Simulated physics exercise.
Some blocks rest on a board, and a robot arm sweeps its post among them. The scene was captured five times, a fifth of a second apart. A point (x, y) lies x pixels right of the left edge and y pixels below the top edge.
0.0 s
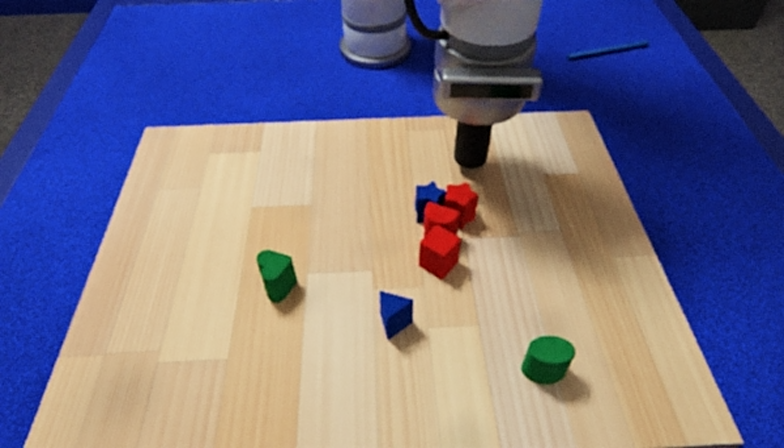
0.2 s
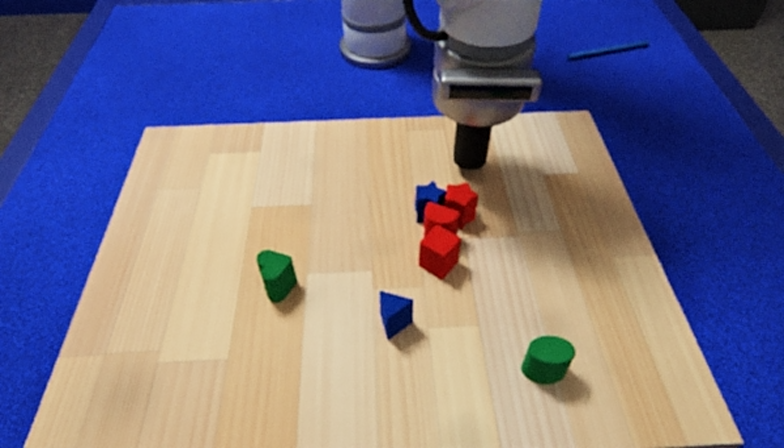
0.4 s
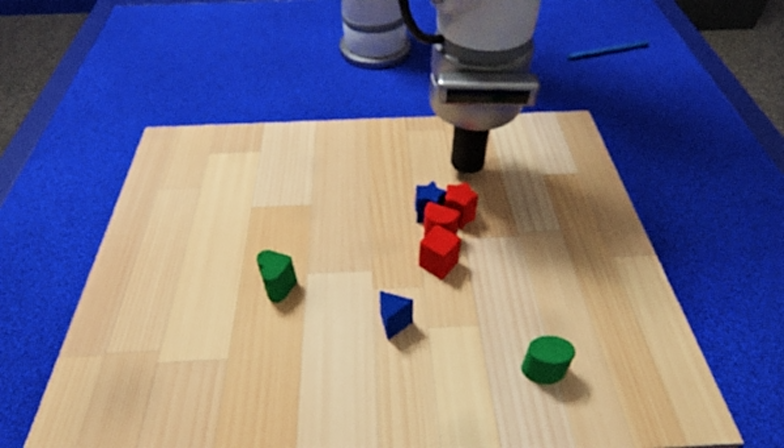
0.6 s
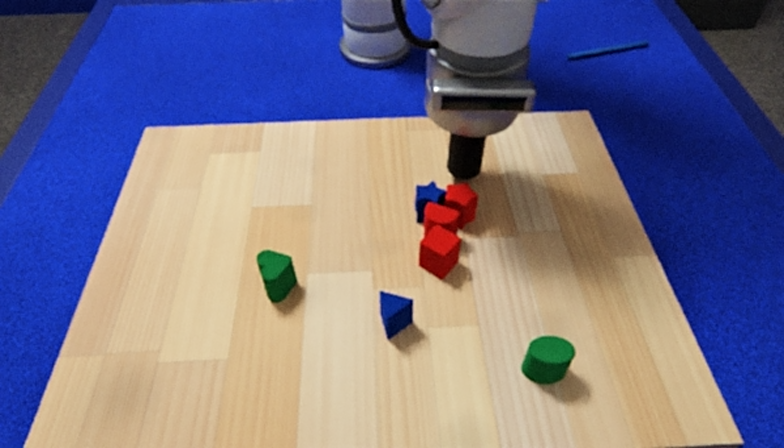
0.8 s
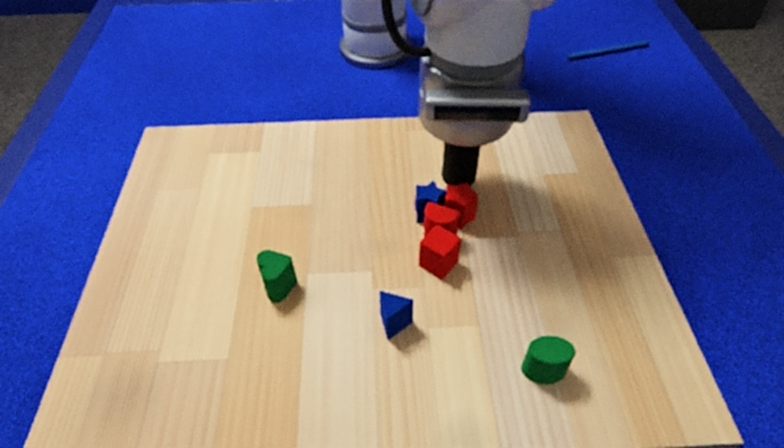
The footage shows a robot arm holding a dark post above a wooden board with red, blue and green blocks, the post edging slightly nearer and left toward a cluster of red and blue blocks, while every block stays still.
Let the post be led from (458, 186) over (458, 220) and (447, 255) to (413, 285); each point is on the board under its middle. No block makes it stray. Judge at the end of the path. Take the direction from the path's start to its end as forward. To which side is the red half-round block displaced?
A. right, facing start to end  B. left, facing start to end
A.
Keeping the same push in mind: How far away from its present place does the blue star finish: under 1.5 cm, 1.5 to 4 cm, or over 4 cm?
Once the path is done, the blue star lies within 1.5 cm of its present place.
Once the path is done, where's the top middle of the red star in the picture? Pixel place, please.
I think it will end close to (459, 268).
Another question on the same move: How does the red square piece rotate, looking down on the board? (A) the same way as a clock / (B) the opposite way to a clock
Correct choice: B.
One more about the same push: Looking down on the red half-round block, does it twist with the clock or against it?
From above, it turns clockwise.
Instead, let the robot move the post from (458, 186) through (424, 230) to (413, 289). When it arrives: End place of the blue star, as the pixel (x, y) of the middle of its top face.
In the picture, that point is around (385, 229).
What follows on the original path. One third of the way, post (459, 211); blue star (429, 194), turned 35° clockwise; red square piece (435, 249), turned 45° anticlockwise; red half-round block (433, 224), turned 55° clockwise; red star (462, 220), turned 15° clockwise.
Two thirds of the way, post (447, 247); blue star (429, 196), turned 50° clockwise; red square piece (424, 269); red half-round block (417, 233), turned 75° clockwise; red star (461, 258).
At the end, post (413, 276); blue star (429, 196), turned 50° clockwise; red square piece (411, 292), turned 35° anticlockwise; red half-round block (397, 239), turned 110° clockwise; red star (459, 268), turned 40° anticlockwise.
